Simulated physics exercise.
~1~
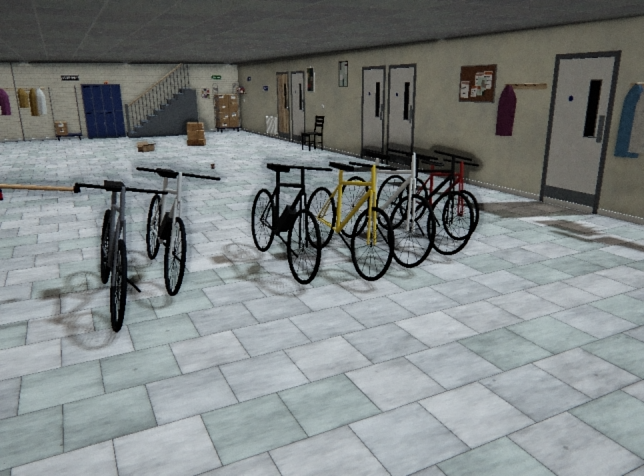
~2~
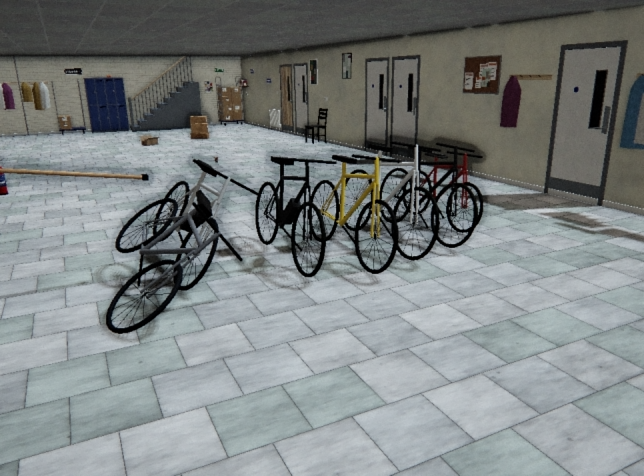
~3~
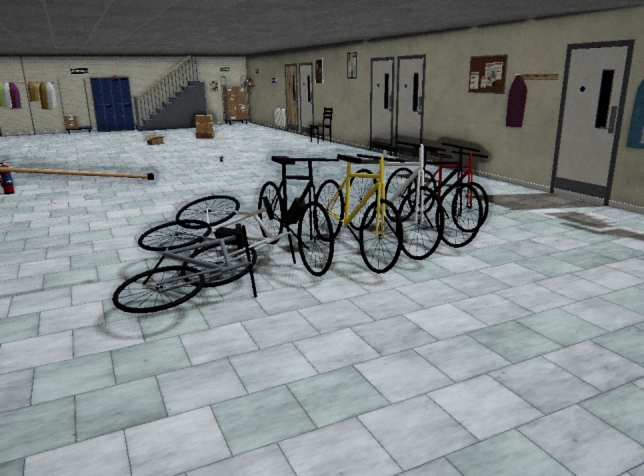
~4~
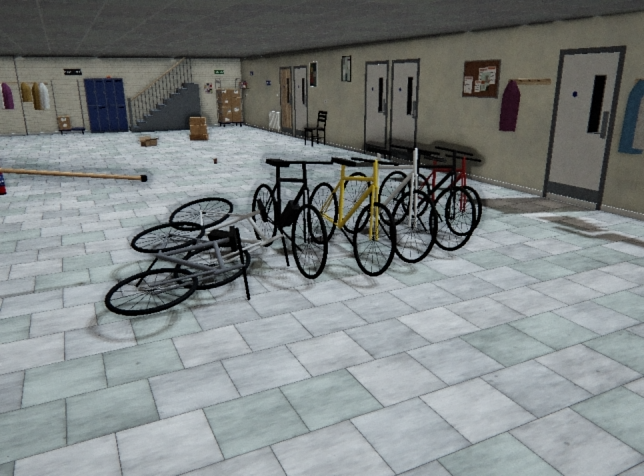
In a tiled hall, a pole tips two bicycles over while the others stay standing.
